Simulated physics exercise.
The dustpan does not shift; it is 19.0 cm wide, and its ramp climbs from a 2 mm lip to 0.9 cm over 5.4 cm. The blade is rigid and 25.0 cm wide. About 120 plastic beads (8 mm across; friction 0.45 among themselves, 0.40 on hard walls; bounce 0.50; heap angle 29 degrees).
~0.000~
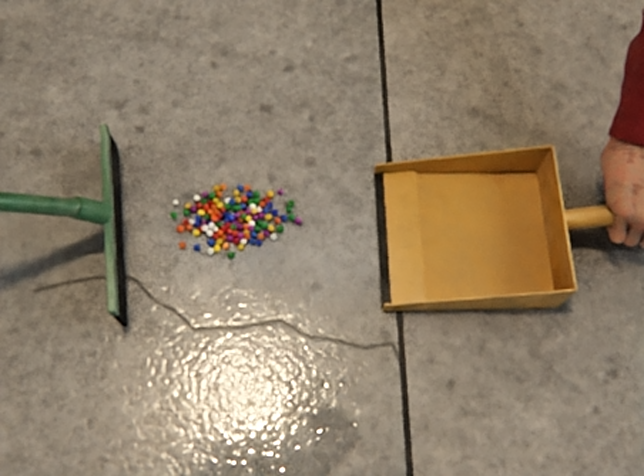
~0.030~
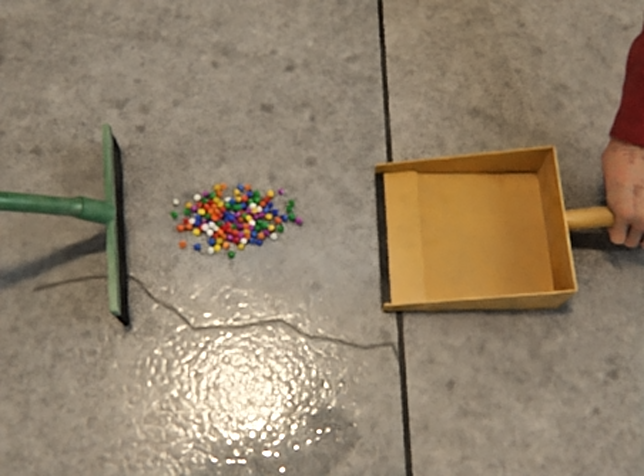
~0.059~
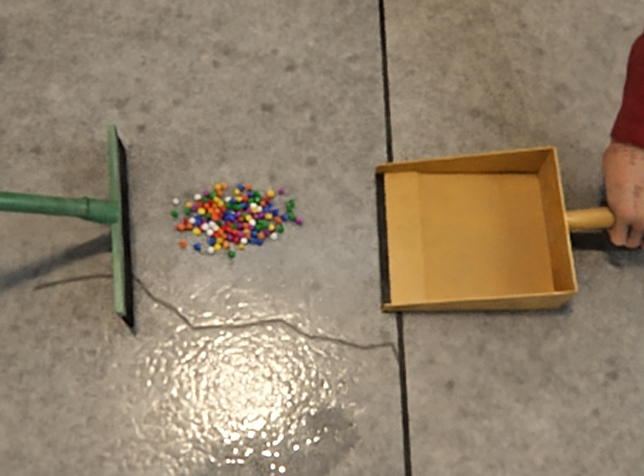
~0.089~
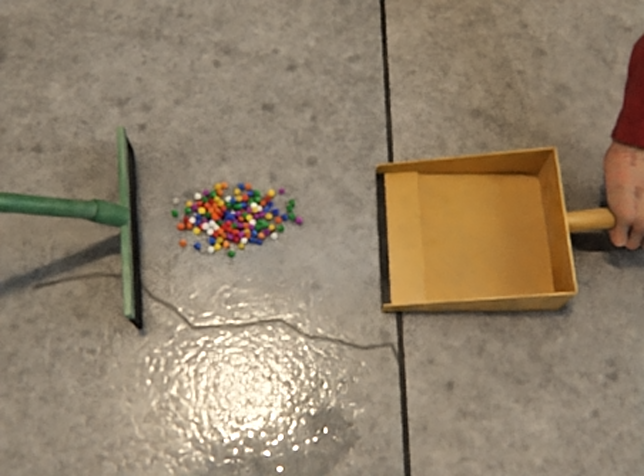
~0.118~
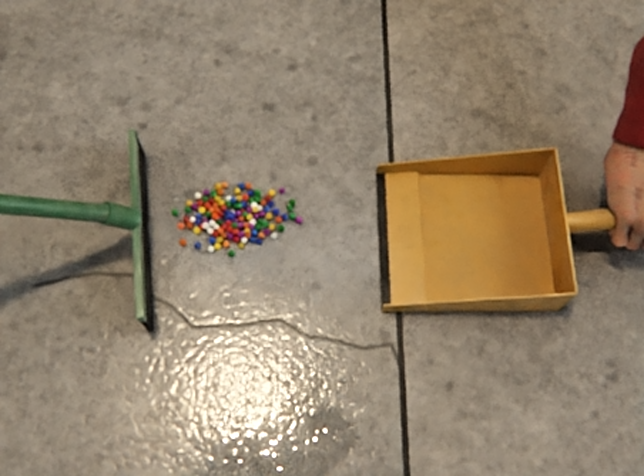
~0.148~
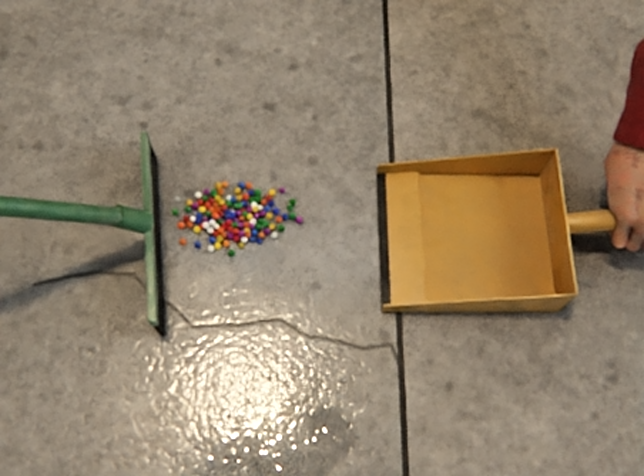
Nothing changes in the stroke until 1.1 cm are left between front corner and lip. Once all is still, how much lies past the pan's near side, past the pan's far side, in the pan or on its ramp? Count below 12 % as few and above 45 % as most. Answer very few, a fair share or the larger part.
Near side very few, far side a fair share, pan very few.
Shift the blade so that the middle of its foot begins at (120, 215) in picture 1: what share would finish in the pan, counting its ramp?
About 5 per cent.
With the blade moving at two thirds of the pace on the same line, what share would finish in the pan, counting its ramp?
Then about 0 per cent.
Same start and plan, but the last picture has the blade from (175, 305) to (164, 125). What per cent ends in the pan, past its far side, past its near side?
Pan 25, far 25, near 0.
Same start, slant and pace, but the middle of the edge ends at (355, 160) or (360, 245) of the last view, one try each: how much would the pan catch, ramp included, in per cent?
Some 30 and 15 per cent.
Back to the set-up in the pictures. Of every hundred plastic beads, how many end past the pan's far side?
Some 20 per cent.
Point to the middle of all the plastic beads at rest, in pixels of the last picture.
Around (365, 221).
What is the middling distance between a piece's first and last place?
Some 16 cm.
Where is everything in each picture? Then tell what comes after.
The first picture shows blade from (114, 311) to (106, 131), moved 0.0 cm, 0 of the pieces shifted so far; middle of the pieces at (233, 216); pan at (478, 238).
The second picture shows blade from (116, 311) to (108, 131), moved 0.2 cm, 0 of the pieces shifted so far; middle of the pieces at (233, 215).
The third picture shows blade from (121, 312) to (113, 132), moved 0.9 cm, 0 of the pieces shifted so far; middle of the pieces at (233, 215).
The fourth picture shows blade from (130, 314) to (122, 133), moved 2.1 cm, 0 of the pieces shifted so far; middle of the pieces at (233, 215).
The fifth picture shows blade from (142, 318) to (134, 136), moved 3.6 cm, 0 of the pieces shifted so far; middle of the pieces at (234, 214).
The sixth picture shows blade from (154, 321) to (146, 139), moved 5.2 cm, 0 of the pieces shifted so far; middle of the pieces at (234, 214); pan at (480, 240). The blade's pace is about 0.53 m/s, heading 20 degrees towards the viewer's side.
Then, at 0.40 s, middle of the blade 16 cm from the lip; 0 % over the lip, far side 5 %, near side 0 %.
After 0.57 s, middle of the blade 7 cm from the lip; 0 % over the lip, far side 15 %, near side 0 %.
Then, at 0.86 s, middle of the blade 3 cm from the lip; 5 % over the lip, far side 20 %, near side 5 %.
In the end, at 1.4 s, near side 5 %, far side 20 %, pan 5 %, in front of the lip or behind the blade 75 %.
